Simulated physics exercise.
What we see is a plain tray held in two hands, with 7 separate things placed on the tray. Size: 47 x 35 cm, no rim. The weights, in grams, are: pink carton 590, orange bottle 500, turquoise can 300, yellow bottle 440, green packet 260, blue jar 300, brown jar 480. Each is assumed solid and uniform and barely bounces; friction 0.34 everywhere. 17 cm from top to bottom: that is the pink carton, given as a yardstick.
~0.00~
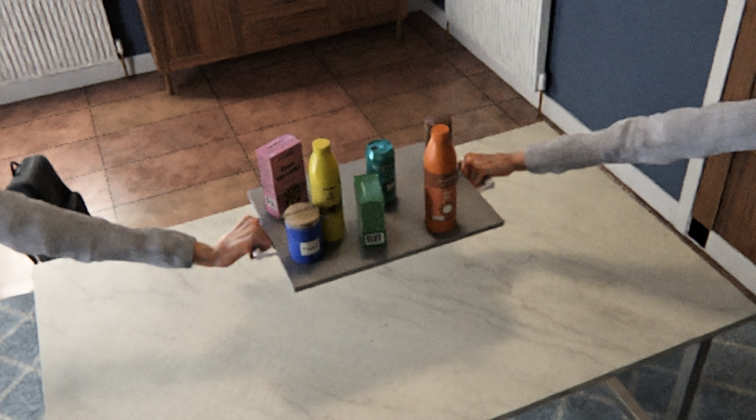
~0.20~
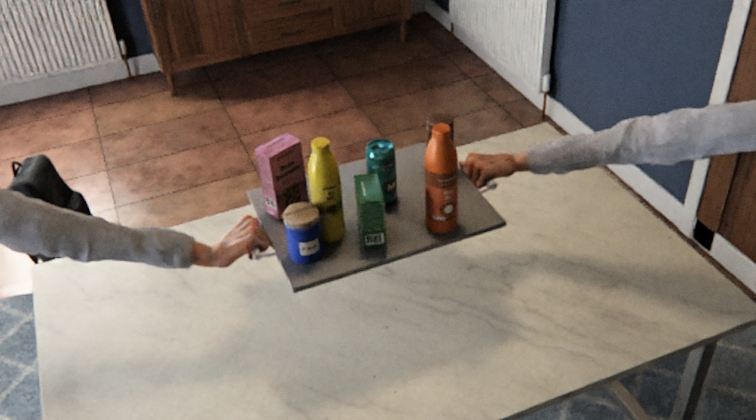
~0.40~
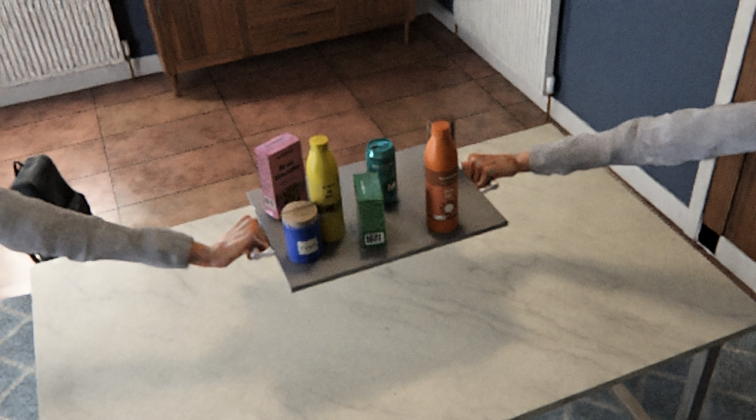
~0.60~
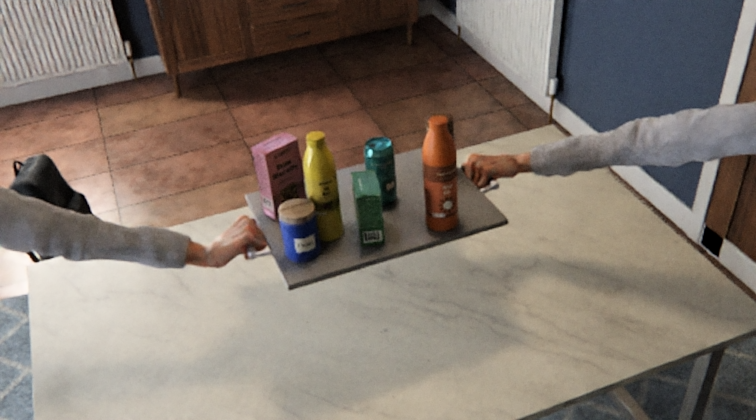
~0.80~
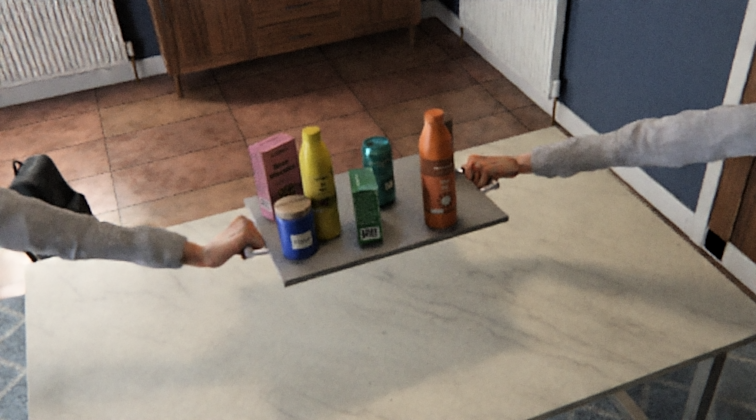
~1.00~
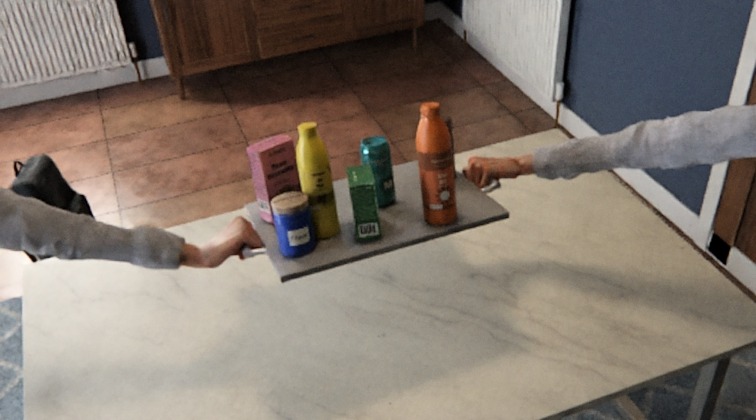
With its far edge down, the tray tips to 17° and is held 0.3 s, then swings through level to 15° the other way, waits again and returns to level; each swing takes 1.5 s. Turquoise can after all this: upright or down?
Upright.
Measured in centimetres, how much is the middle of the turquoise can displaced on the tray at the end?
The shift is close to 0 cm.
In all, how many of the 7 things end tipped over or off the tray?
The tally is 3.
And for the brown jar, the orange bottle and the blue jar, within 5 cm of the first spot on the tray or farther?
Here is how it goes: The brown jar remains near its start; next, the orange bottle moves off; last, the blue jar remains near its start.
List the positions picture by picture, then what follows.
The first picture shows tray level; turquoise can (381, 173); pink carton (283, 177).
The second picture shows tray level; yellow bottle (326, 190); green packet (370, 211).
The third picture shows tilt 1°, far edge down; blue jar (303, 232).
The fourth picture shows tilt 4°, far edge down; pink carton (280, 177); orange bottle (440, 173).
The fifth picture shows tilt 7°, far edge down; yellow bottle (319, 183); green packet (366, 205).
The sixth picture shows tilt 12°, far edge down; turquoise can (378, 172); blue jar (294, 224).
By 2.20 s, tilt 14°, far edge down; yellow bottle on its side; pink carton rocked 62° off its seat; orange bottle rocked 19° off its seat.
By 2.40 s, tilt 10°, far edge down; pink carton now off the tray; orange bottle on its side; yellow bottle on its side.
By 3.00 s, tilt 10°, near edge down; orange bottle on its side; yellow bottle on its side.
When it is over (5.6 s), off the tray and tipped over, pink carton; lying over on the tray, orange bottle and yellow bottle; the other 4 within 5 cm of the start. In the last view, turquoise can near (380, 174).
